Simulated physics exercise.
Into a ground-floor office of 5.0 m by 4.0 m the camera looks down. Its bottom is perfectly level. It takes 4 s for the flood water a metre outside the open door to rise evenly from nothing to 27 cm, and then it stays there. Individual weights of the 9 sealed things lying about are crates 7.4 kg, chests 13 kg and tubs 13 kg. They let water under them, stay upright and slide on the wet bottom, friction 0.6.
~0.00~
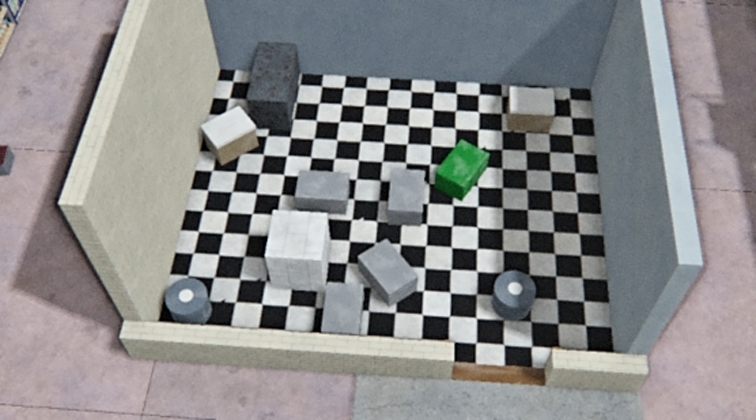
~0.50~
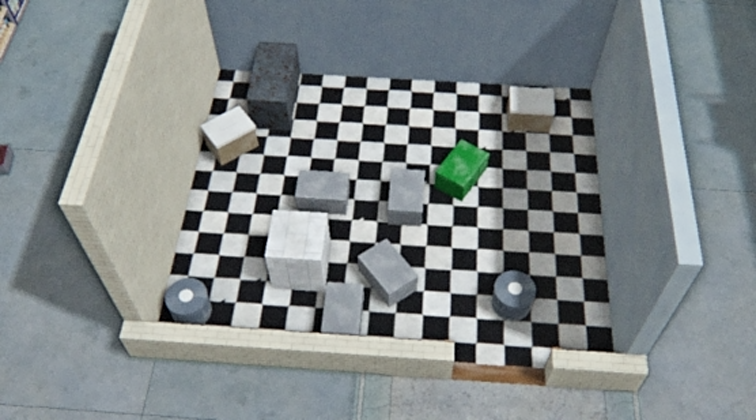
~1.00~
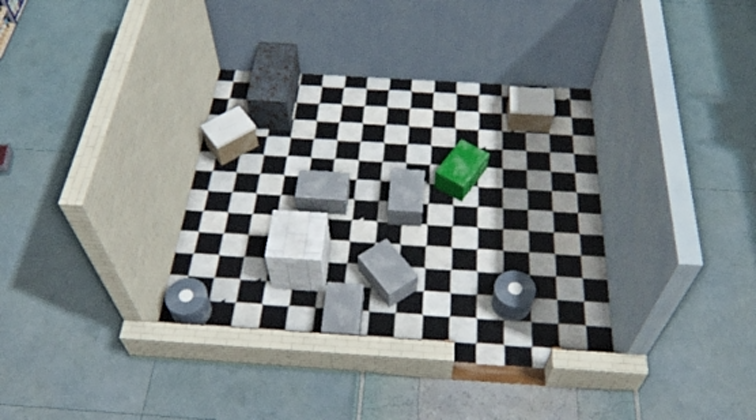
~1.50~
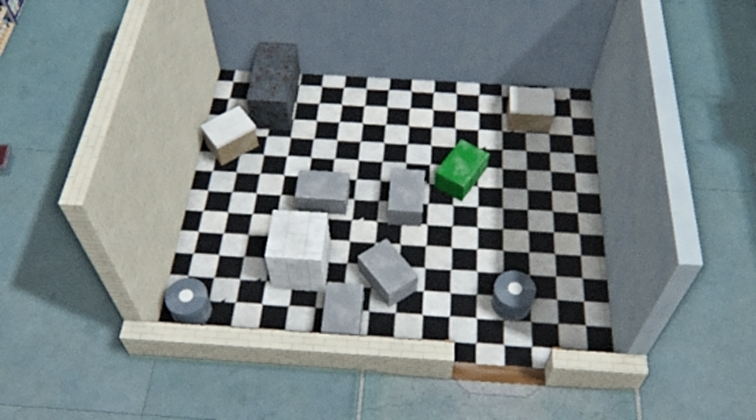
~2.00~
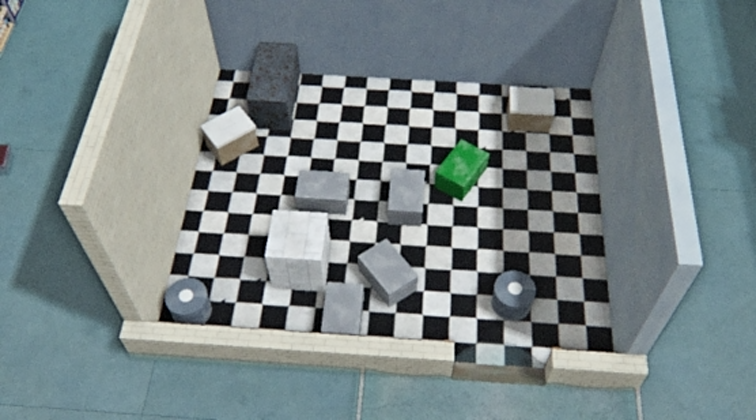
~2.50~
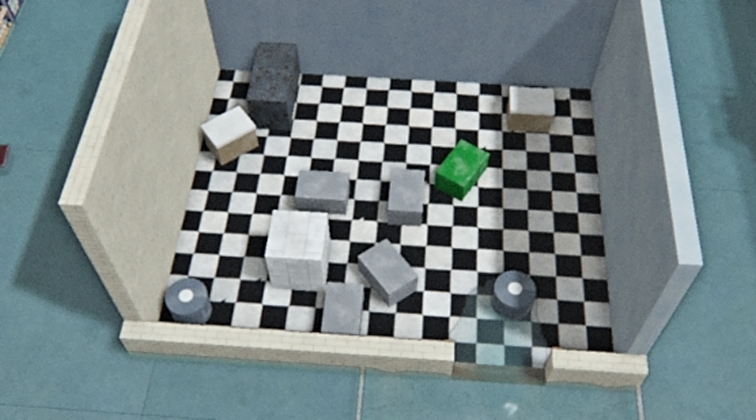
In a ground-floor office with a checkered floor, seen from above, a green crate sits among grey and white blocks and two round tubs, while the paving outside turns from pinkish to blue-green. Water then slips through the gap in the front wall and spreads around the right-hand tub; nothing shifts.
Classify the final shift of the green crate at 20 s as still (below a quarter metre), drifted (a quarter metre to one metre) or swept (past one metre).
Swept.
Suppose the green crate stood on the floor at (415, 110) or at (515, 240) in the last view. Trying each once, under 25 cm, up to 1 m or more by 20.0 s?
First try it drifts well away, second try it drifts well away.
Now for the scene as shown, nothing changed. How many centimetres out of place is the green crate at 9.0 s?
Roughly 140 cm by then.
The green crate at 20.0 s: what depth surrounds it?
The depth there is around 17 cm.
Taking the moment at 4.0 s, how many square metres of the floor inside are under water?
5.0 m2.
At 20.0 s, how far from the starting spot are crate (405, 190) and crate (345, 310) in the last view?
The first is 140 cm from its start, the second 200 cm.
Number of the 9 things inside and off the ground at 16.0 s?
It comes to 9.
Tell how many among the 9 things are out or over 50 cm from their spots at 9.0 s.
By that point, 3.
After 4.0 s the green crate is near (463, 163), 0.0 m from its start, aground; 0 afloat.
After 9.0 s the green crate is near (410, 81), 1.4 m from its start, afloat; 4 afloat.
After 16.0 s the green crate is near (196, 244), 3.3 m from its start, afloat; 9 afloat.
After 20.0 s the green crate is near (379, 250), 1.7 m from its start, afloat; 9 afloat.
